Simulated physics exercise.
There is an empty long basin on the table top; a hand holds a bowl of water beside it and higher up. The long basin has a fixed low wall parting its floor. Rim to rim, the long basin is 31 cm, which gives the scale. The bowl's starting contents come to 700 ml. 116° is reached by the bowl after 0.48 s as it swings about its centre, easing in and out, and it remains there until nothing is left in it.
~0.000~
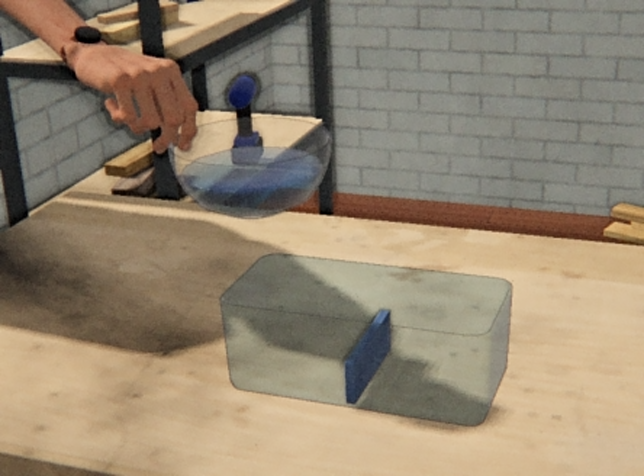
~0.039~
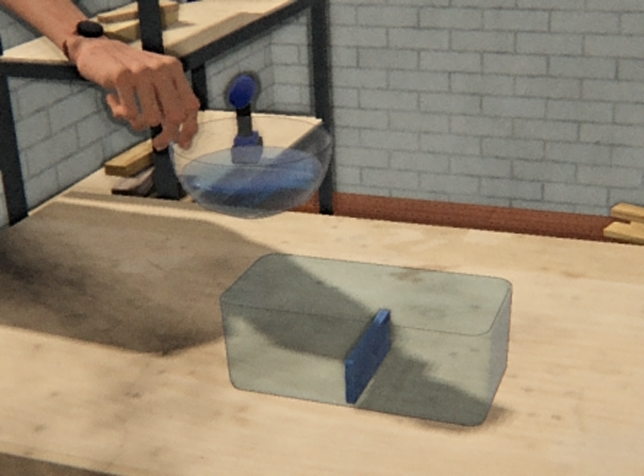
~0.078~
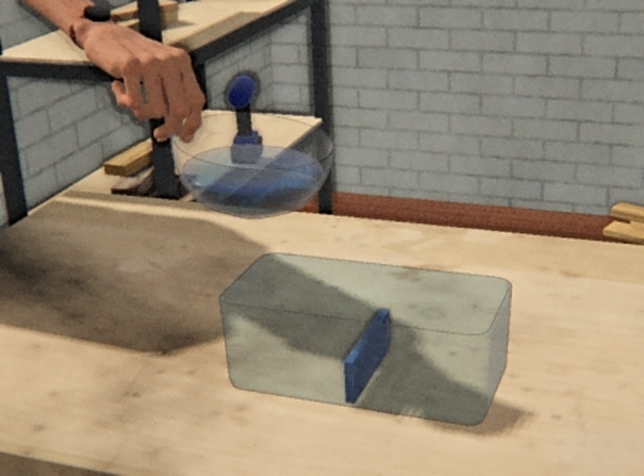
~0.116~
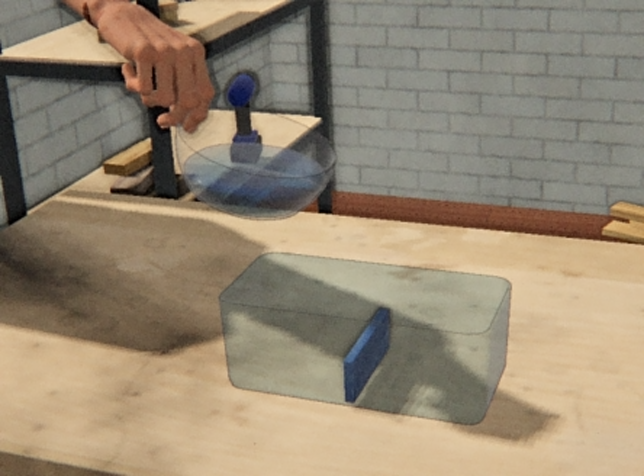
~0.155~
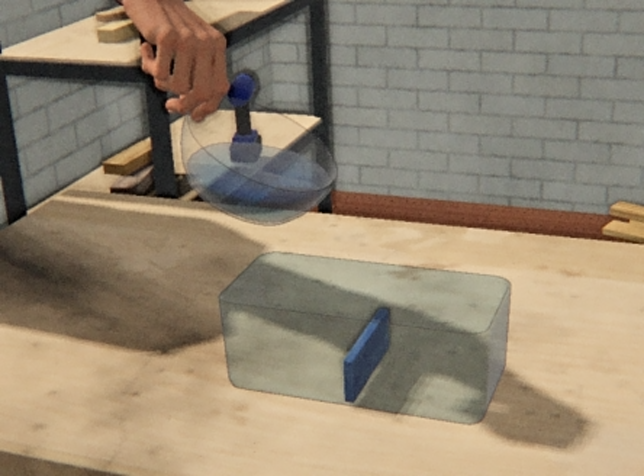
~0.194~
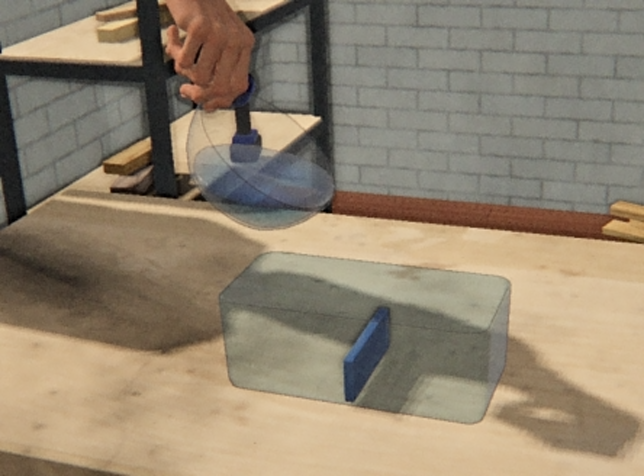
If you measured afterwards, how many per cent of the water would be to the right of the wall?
About 21 out of 100.
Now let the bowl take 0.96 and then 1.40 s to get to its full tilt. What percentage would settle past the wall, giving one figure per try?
Respectively 40 and 50 %.
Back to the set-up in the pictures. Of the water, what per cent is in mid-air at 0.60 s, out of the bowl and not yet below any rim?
Around 22 percent of the liquid.
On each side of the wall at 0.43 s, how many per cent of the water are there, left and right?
Left roughly 66, right roughly 14.
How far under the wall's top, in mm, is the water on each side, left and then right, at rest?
Left 30 mm, right 46 mm.
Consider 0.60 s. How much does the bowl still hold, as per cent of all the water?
Share remaining: Approx. 1 %.
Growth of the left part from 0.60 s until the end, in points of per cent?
Roughly 7 in a hundred.
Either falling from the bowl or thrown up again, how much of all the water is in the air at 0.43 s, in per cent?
Close to 18 in a hundred.
By 0.43 s the tilt is 113° and 2 per cent is still to pour, 67 is left of the wall and 13 right of it.
By 0.60 s the tilt is 116° and 1 per cent is still to pour, 62 is left of the wall and 15 right of it.
By 0.78 s the tilt is 116° and 0 per cent is still to pour, 63 is left of the wall and 17 right of it.
By 0.98 s the tilt is 116° and 0 per cent is still to pour, 69 is left of the wall and 20 right of it.
At rest 68 per cent lies left of the wall, 21 right of it and 11 outside.
